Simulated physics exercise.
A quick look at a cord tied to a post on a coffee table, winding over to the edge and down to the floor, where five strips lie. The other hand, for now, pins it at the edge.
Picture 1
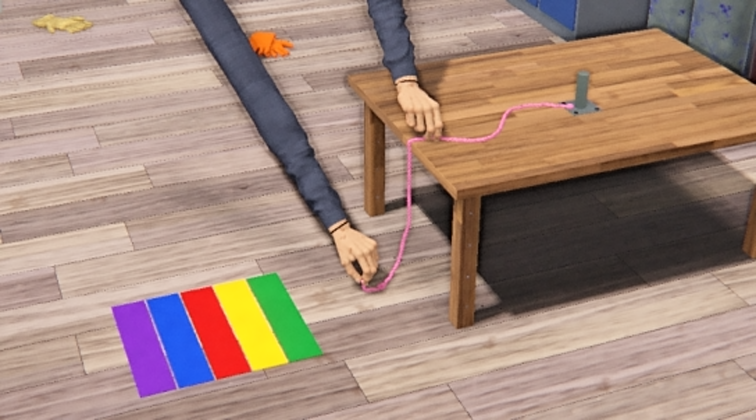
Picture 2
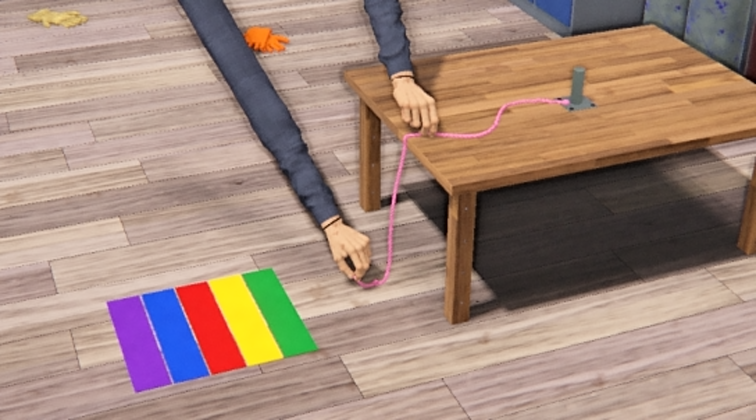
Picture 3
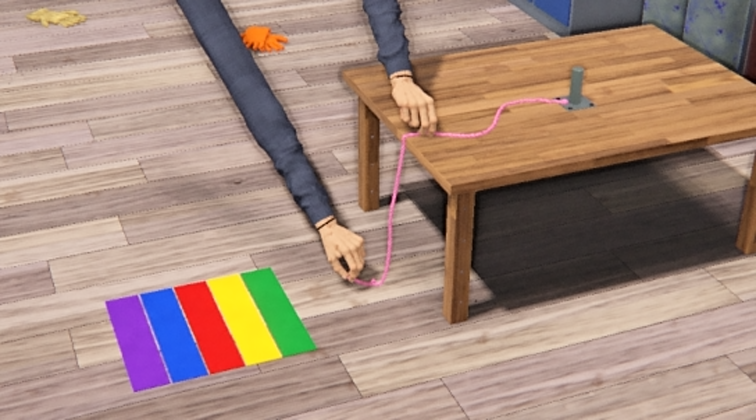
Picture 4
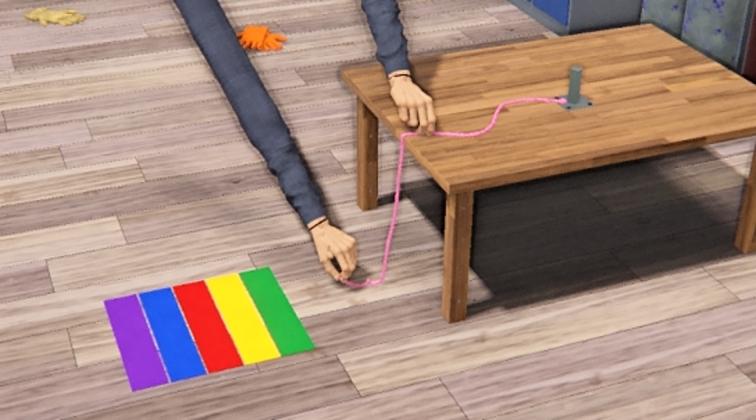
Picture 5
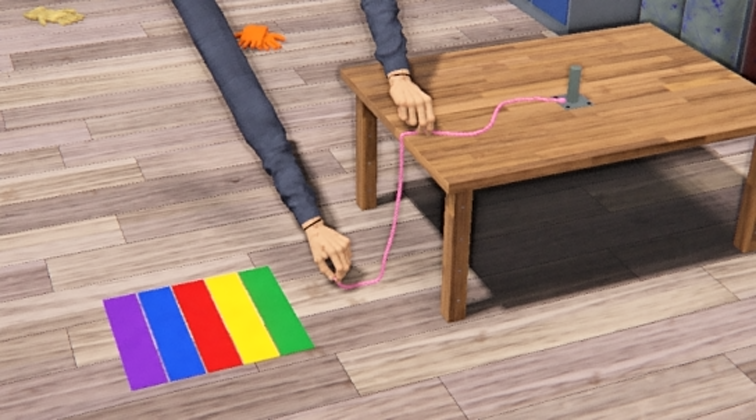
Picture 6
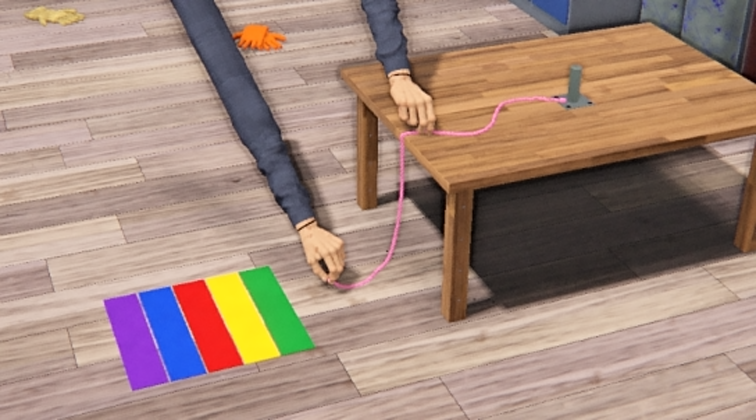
One hand pins a pink cord at the table's edge while another draws its end left.
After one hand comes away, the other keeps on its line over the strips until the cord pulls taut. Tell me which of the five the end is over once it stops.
It is over the red strip.
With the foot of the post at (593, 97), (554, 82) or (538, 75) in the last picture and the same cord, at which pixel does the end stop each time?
Try 1 about (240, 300), try 2 about (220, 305), try 3 about (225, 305).
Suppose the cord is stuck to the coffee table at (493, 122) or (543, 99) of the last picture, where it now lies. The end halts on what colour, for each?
Try 1: Yellow; try 2: Red.
A little later, end near (276, 291); over green.
Next, end near (231, 301); over yellow.
When it is tight, end near (204, 307); over red. The red one.
